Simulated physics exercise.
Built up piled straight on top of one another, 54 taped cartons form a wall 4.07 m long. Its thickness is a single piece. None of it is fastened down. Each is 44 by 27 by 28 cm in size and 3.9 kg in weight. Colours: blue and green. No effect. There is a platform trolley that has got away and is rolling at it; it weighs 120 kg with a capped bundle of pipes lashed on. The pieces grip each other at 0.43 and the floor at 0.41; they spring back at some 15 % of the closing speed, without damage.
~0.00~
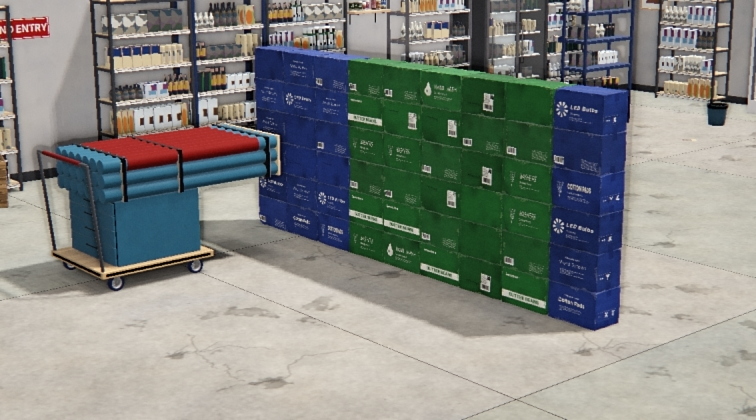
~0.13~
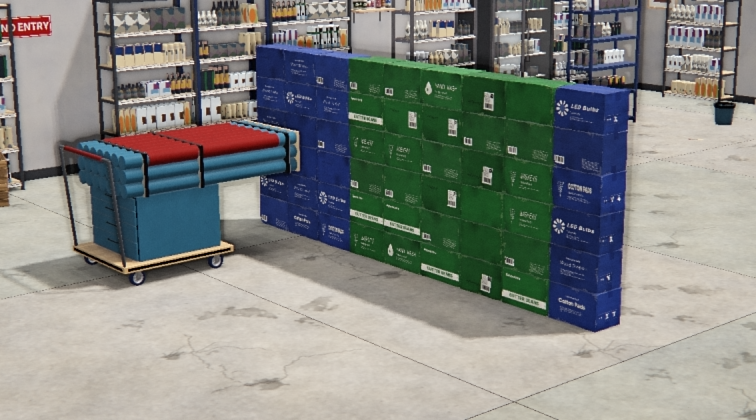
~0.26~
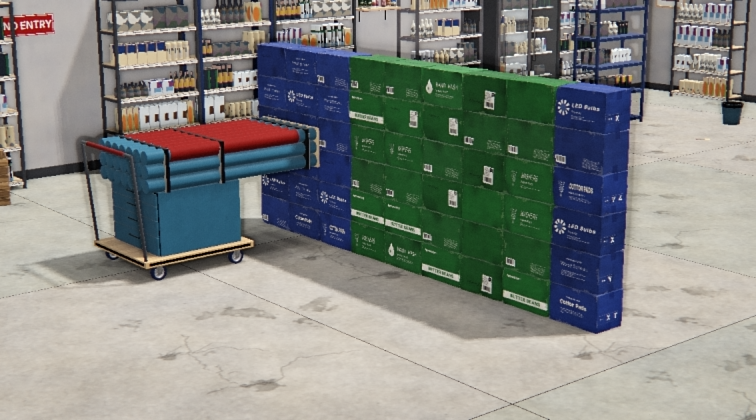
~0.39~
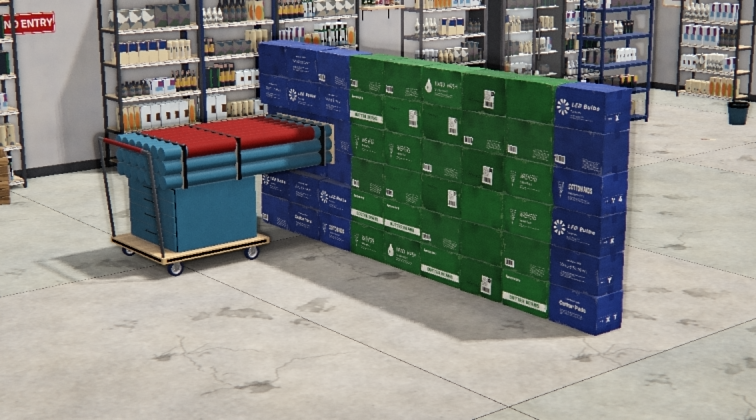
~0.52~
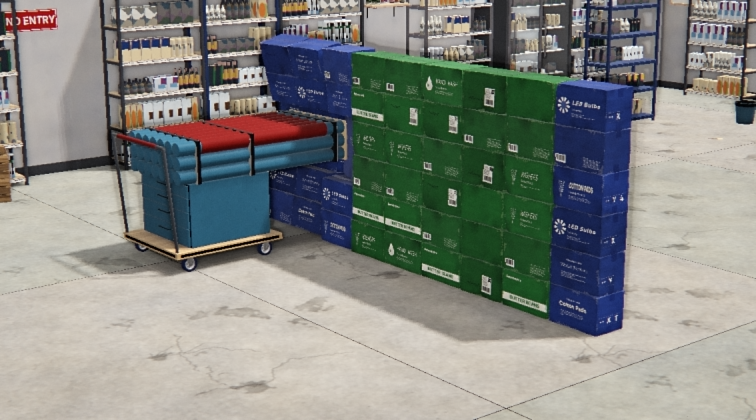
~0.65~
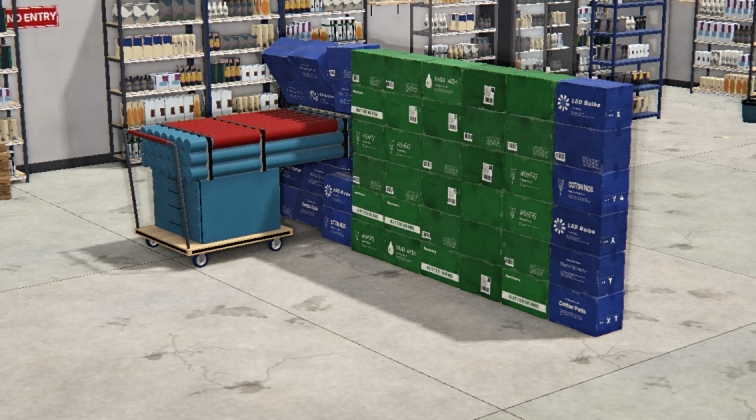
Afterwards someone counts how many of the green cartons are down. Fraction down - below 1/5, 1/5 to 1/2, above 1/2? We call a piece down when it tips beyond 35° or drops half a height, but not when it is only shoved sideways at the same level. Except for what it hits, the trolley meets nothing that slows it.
Below 1/5.
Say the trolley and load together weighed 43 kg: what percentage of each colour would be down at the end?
Down by colour: Blue 60, green 0 per cent.
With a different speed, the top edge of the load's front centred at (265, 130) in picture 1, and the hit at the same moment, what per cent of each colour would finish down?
Result - blue: 80%; green: 0%.
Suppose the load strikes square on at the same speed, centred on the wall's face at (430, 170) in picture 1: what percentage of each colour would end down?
Blue 0 %, green 50 %.
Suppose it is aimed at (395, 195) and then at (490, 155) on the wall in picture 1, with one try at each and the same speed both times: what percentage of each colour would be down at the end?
Down by colour - blue: 0%, then 0%; green: 50%, then 50%.
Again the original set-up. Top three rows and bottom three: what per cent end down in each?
The top part comes to 30 per cent, the bottom part to 30 per cent.
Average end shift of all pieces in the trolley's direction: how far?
Mean shift: Roughly 25 cm.
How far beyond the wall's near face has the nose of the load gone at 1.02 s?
65 cm beyond.
By 0.78 s, load 45 cm past the wall's line, still rolling; none of the 30 green cartons down (4 of 54 in all colours); top green carton unmoved.
By 1.02 s, load 65 cm past the wall's line, still rolling; none of the 30 green cartons down (12 of 54 in all colours); top green carton unmoved.
By 1.40 s, load 91 cm past the wall's line, still rolling; none of the 30 green cartons down (15 of 54 in all colours); top green carton unmoved.
By 1.90 s, load 1.11 m past the wall's line, still rolling; none of the 30 green cartons down (17 of 54 in all colours); top green carton unmoved.
When it is over (3.2 s), load 1.12 m past the wall's line, stopped; none of the 30 green cartons down (17 of 54 in all colours); top green carton unmoved; top blue carton unmoved. That is 0 per cent. In pixels of the last frame, middles, top green carton near (497, 88), top blue carton near (593, 103).
